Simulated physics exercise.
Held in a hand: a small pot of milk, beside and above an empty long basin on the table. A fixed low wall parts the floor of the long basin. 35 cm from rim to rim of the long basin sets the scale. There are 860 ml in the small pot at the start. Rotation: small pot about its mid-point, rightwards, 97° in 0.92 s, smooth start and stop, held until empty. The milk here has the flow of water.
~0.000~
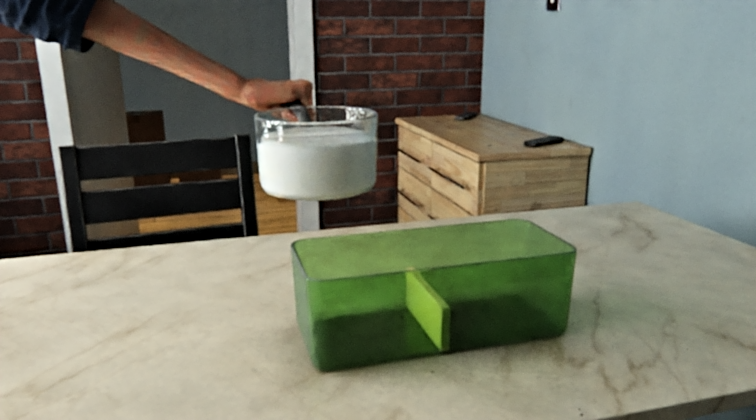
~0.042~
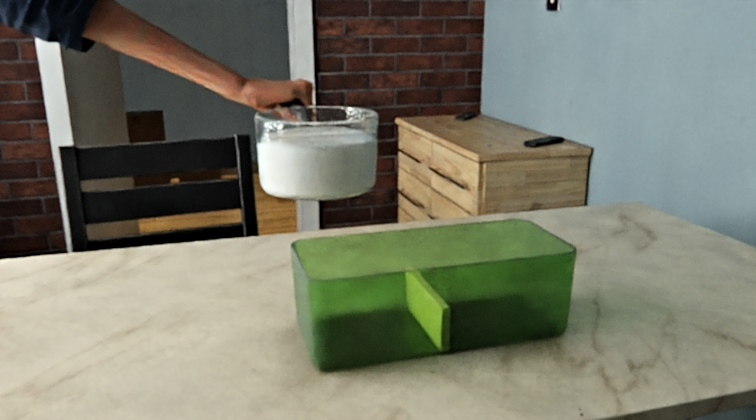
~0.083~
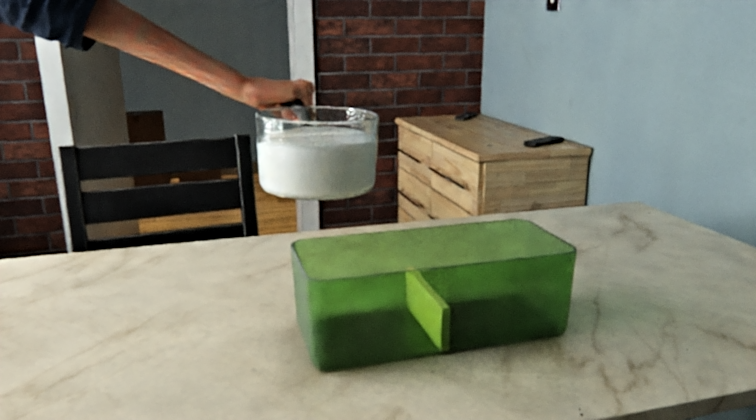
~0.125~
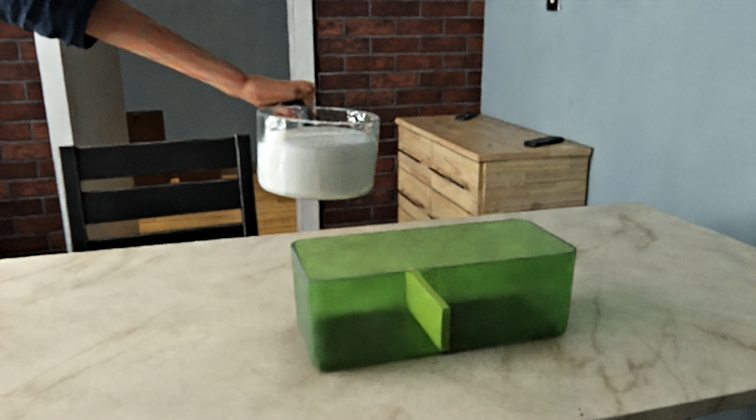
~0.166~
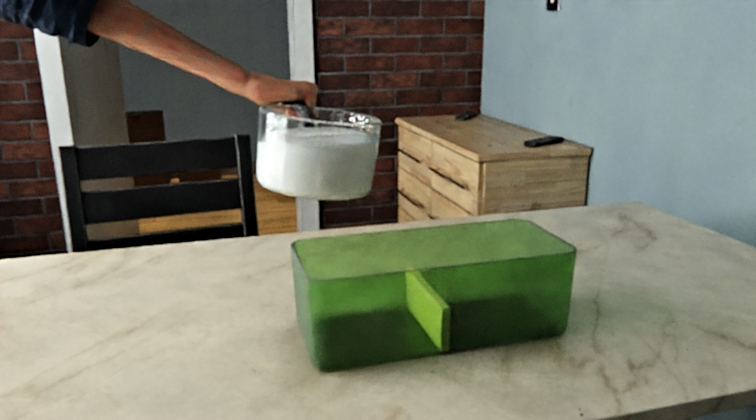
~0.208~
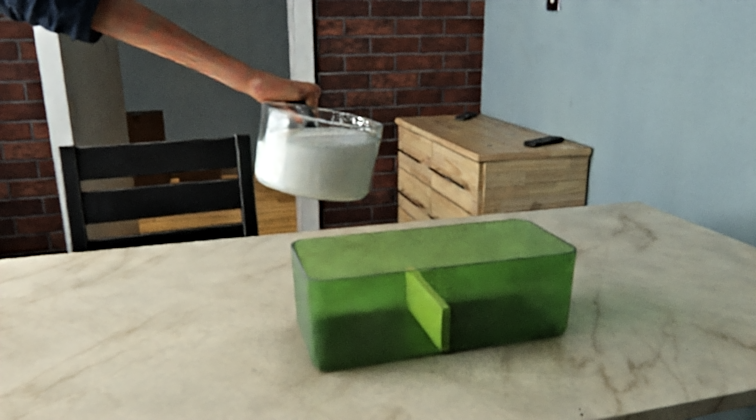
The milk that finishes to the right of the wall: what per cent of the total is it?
It is about 41 per cent of the total.
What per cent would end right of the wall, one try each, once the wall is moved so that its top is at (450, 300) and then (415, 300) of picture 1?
The first try gives 5 percent and the second 65 percent.
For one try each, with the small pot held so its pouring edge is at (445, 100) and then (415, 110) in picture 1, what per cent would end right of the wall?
Try 1: 95 %; try 2: 95 %.
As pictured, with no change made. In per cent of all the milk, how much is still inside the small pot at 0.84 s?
Some 22 per cent.
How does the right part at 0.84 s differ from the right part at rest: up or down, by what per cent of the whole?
Net change: A rise of about 3 %.
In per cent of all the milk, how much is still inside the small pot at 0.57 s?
Remaining: Near 74 % of the total.
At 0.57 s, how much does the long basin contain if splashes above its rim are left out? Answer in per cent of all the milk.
Estimate - around 3 in a hundred parts.
After 0.57 s the tilt is 67° and 74 per cent is still to pour, 3 is left of the wall and 0 right of it.
After 0.84 s the tilt is 95° and 21 per cent is still to pour, 26 is left of the wall and 38 right of it.
After 1.12 s the tilt is 97° and 4 per cent is still to pour, 51 is left of the wall and 40 right of it.
After 1.42 s the tilt is 97° and 1 per cent is still to pour, 57 is left of the wall and 41 right of it.
In the end 58 per cent lies left of the wall, 41 right of it and 1 outside.
